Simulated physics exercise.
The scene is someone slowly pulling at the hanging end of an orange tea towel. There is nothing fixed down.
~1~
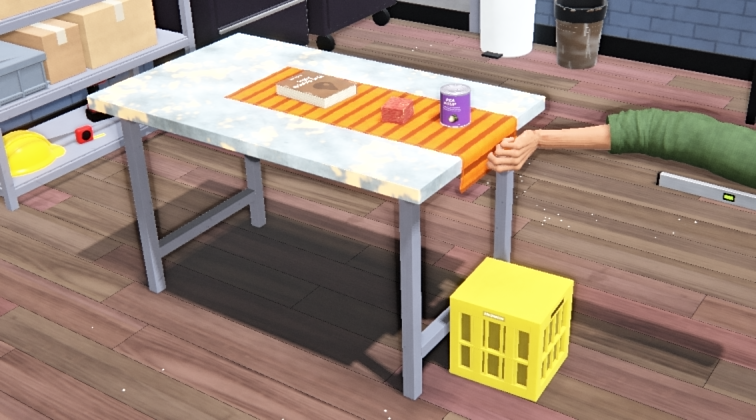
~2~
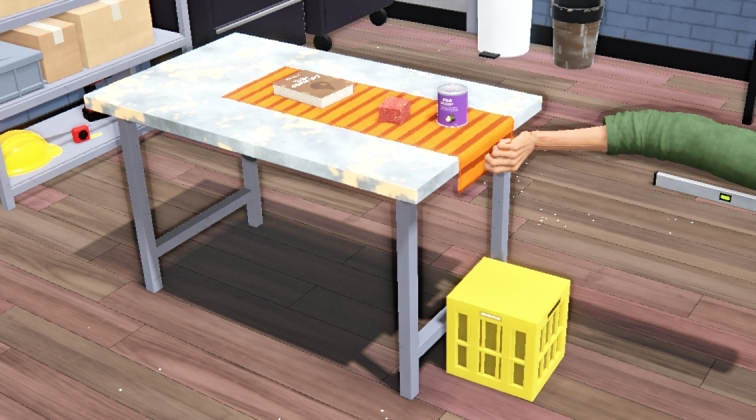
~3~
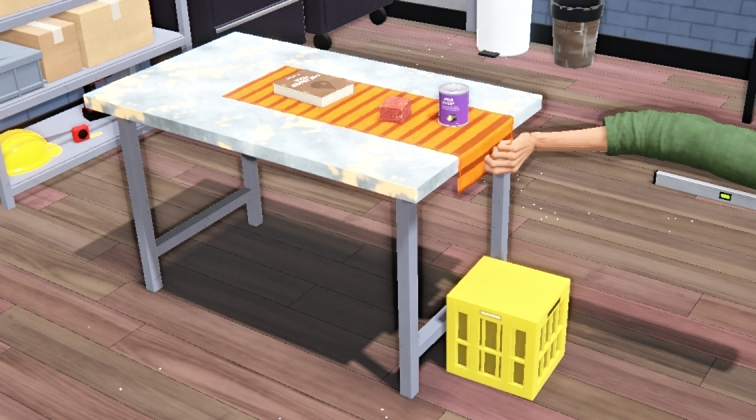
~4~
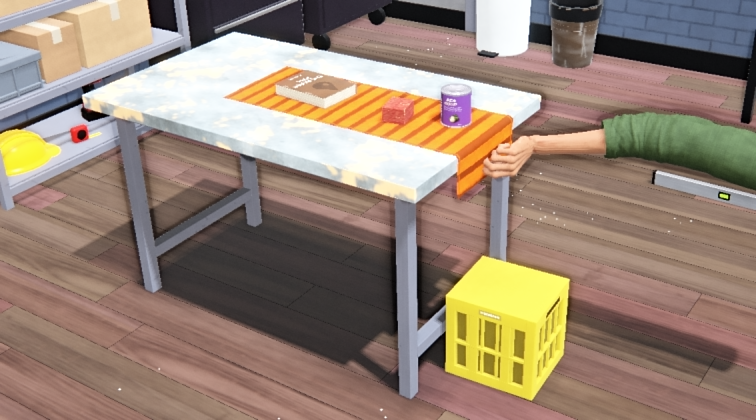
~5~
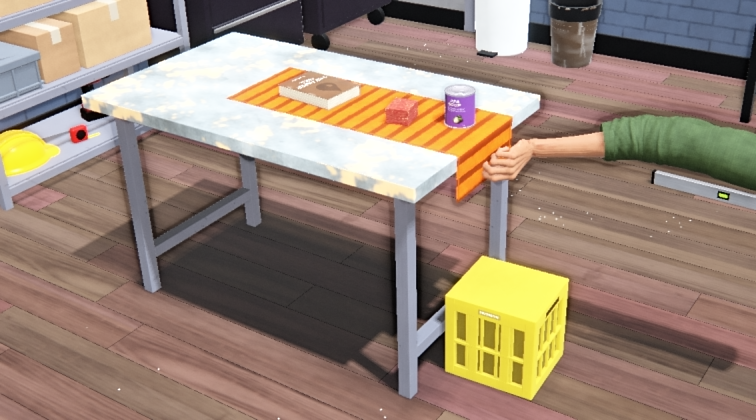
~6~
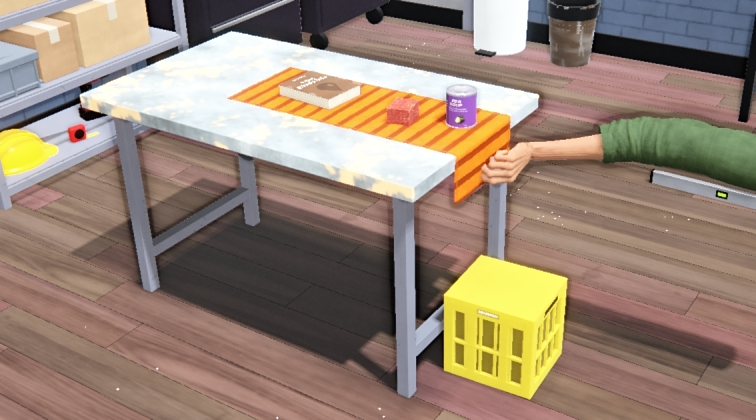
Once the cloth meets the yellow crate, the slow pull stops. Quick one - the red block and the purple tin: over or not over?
Red block: Over; purple tin: Over.
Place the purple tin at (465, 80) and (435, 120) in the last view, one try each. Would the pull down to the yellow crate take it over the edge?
It does not fall the first time and does not stay up the second time.
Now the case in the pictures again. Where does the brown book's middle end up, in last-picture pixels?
It ends up near (409, 110).
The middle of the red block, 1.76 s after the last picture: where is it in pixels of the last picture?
Near (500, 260).
Then, 0.42 s on from there, hem going down; block carried along near (427, 117); tin carried along near (488, 113).
Then, 1.12 s on from there, hem going down; block carried along near (468, 127); tin down below near (531, 256).
Then, 1.76 s on from there, hem on the crate; block down below near (500, 260); tin down below near (531, 256).
In the end, hem on the crate; block down below near (500, 260); tin down below near (531, 256). The red block is carried off the end and the purple tin falls off.
